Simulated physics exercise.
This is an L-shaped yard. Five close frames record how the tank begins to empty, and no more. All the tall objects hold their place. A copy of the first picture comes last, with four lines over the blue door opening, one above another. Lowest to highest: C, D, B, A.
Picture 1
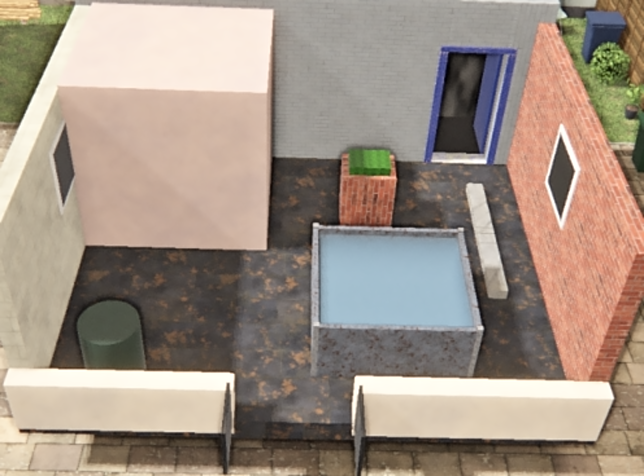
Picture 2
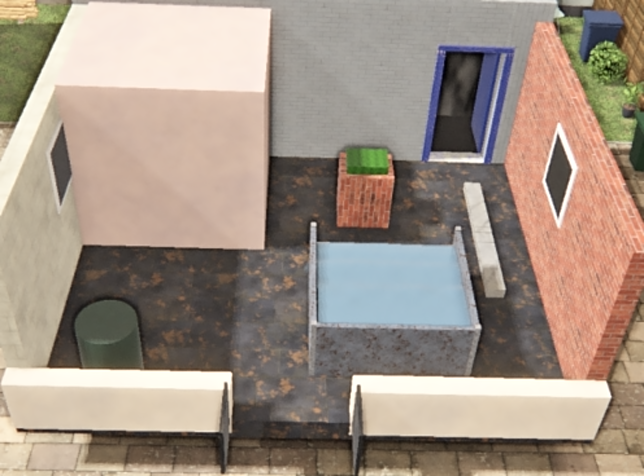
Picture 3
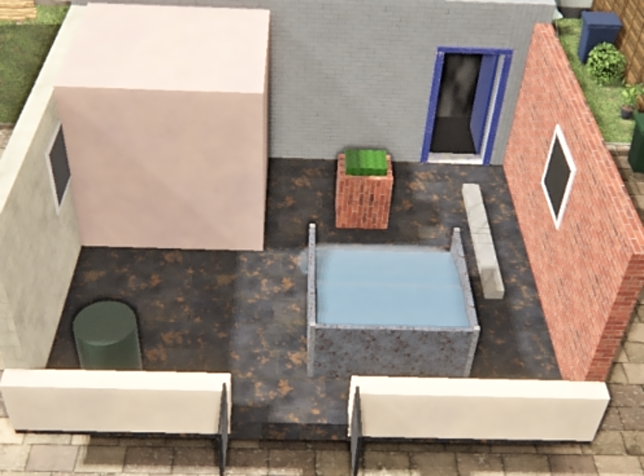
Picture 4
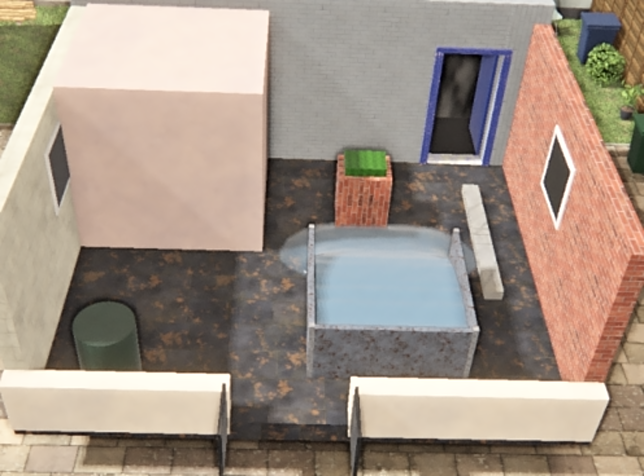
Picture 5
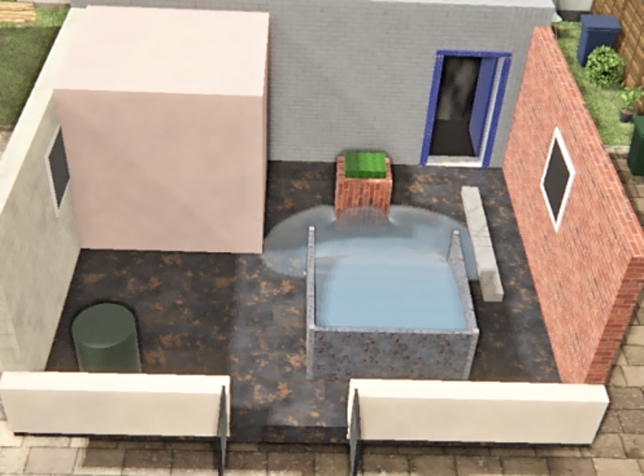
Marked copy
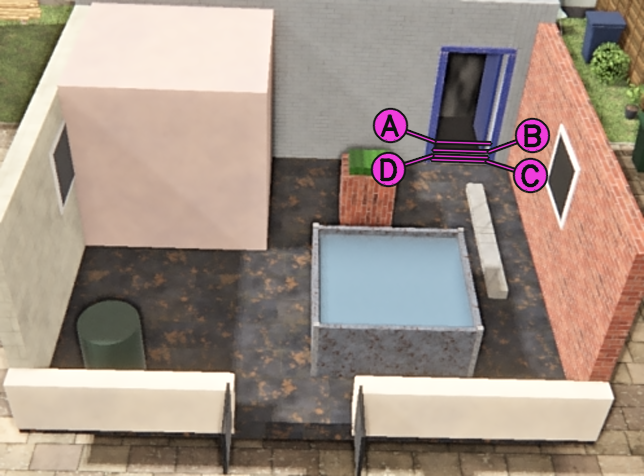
A large pale pink block fills the back left of a walled yard with dark mottled paving, seen from high above the front. A grey stone tank of blue water stands right of centre, near a brick planter, a pale beam and a blue doorway, with a dark green cylinder at left. The tank's back wall disappears and water spreads backward and sideways across the paving around the planter.
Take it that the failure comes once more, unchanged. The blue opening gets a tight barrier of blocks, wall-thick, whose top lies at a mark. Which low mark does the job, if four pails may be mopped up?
Take A.
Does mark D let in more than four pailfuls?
Yes, it does.
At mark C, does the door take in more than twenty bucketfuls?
Yes.
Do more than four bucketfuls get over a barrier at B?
Yes.
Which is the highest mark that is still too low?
B it is.
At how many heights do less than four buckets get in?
One of the four.
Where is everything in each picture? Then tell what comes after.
Water in the tank at rest, its middle at (393, 280); foot of the blue doorway at (458, 163); open gate at (295, 372).
Water covers 2 % of the ground, its front hidden from here.
Water covers 6 % of the ground, its front hidden from here.
Water covers 11 % of the ground, its front hidden from here.
Water covers 16 % of the ground and shows as far out as (315, 210).
On the marked copy, A at (462, 142); B at (461, 150); C at (459, 160); D at (460, 156); from the bottom up C, D, B, A.
If A is chosen, a bucket or two gets in.
If B is chosen, about 12 bucketfuls get in.
If C is chosen, dozens of bucketfuls pour in.
If D is chosen, dozens of bucketfuls pour in.
